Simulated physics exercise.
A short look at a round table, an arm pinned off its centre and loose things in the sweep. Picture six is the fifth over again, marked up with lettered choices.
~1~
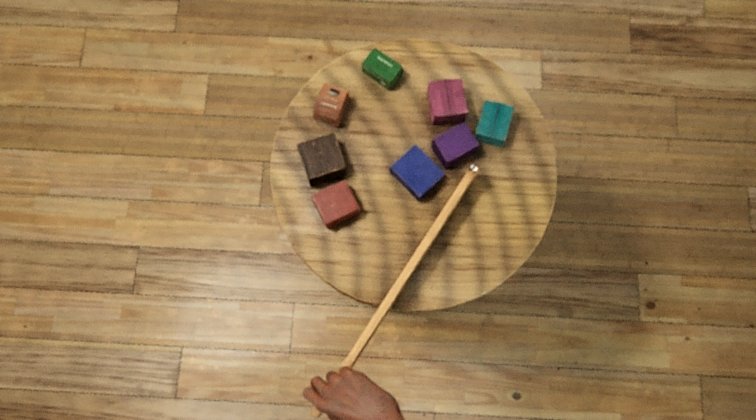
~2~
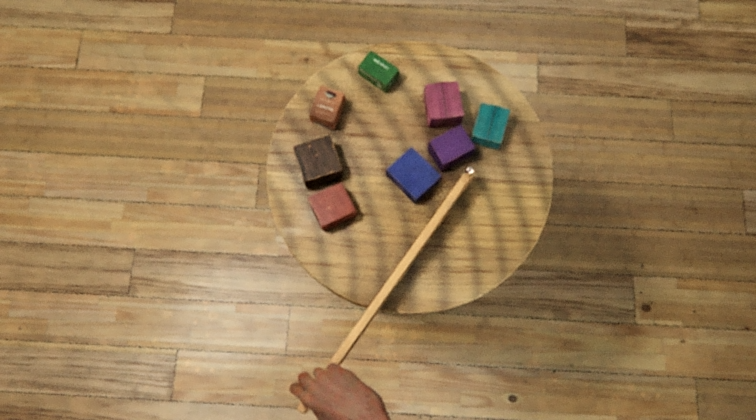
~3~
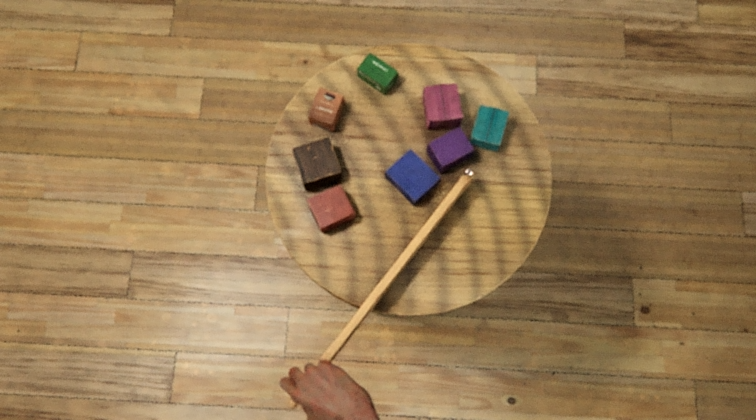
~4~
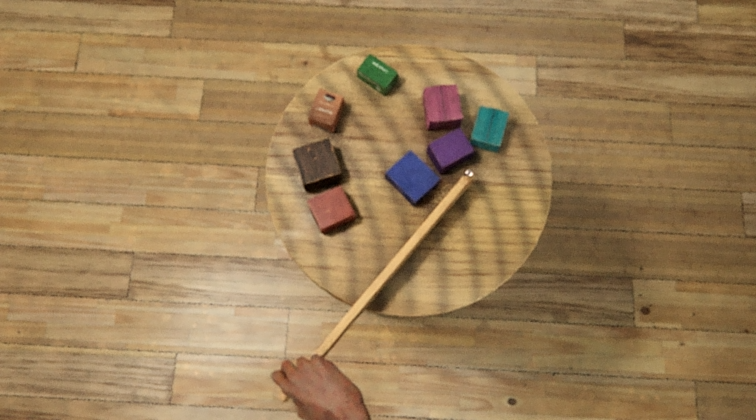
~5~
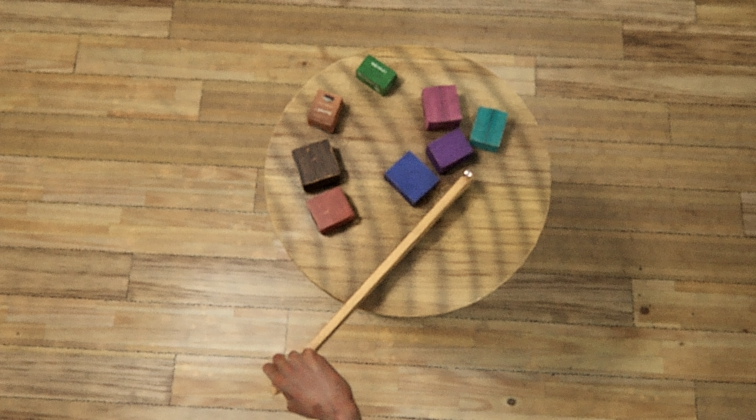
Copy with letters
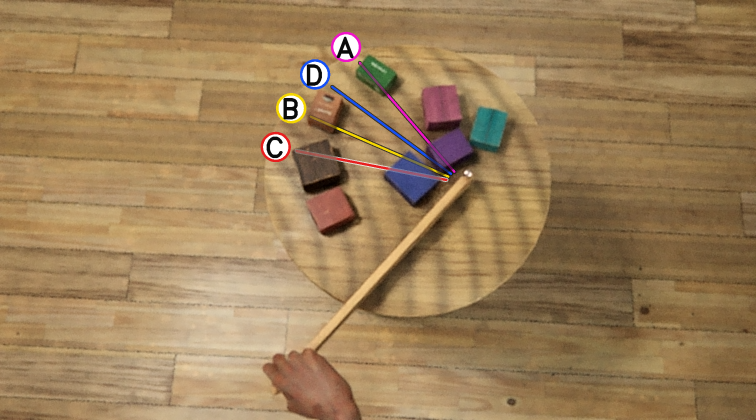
A hand at the bottom held a long wooden stick over a round table of colourful blocks and moved a little to the left, swinging the stick slightly while the blocks stayed in place.
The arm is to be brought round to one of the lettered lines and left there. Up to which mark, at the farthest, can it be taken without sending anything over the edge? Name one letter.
C is the last safe line.
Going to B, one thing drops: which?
The orange packet.
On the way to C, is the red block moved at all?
Yes.
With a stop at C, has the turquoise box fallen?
By then, no.
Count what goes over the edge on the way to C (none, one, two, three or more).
The count is none.
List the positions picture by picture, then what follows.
The first frame shows purple block (455, 146); arm (421, 250); pink box (447, 102).
The second frame shows arm (414, 250); blue block (414, 175).
The third frame shows arm (410, 250); red block (331, 209).
The fourth frame shows arm (407, 249); turquoise box (489, 129).
The fifth frame shows arm (403, 246); pink box (441, 108); black block (316, 166); blue block (412, 179).
On the copy, A at (406, 116); B at (379, 147); C at (371, 165); D at (390, 129).
On C. First, arm (381, 218); green box (376, 76); orange packet (326, 111).
Then, arm (372, 183); orange packet (325, 103); black block (319, 138).
Finally, arm (374, 160); orange packet (332, 70); black block (328, 102); nothing has fallen.
By contrast, A drops the black block and orange packet; B drops the orange packet; D drops the black block and orange packet.
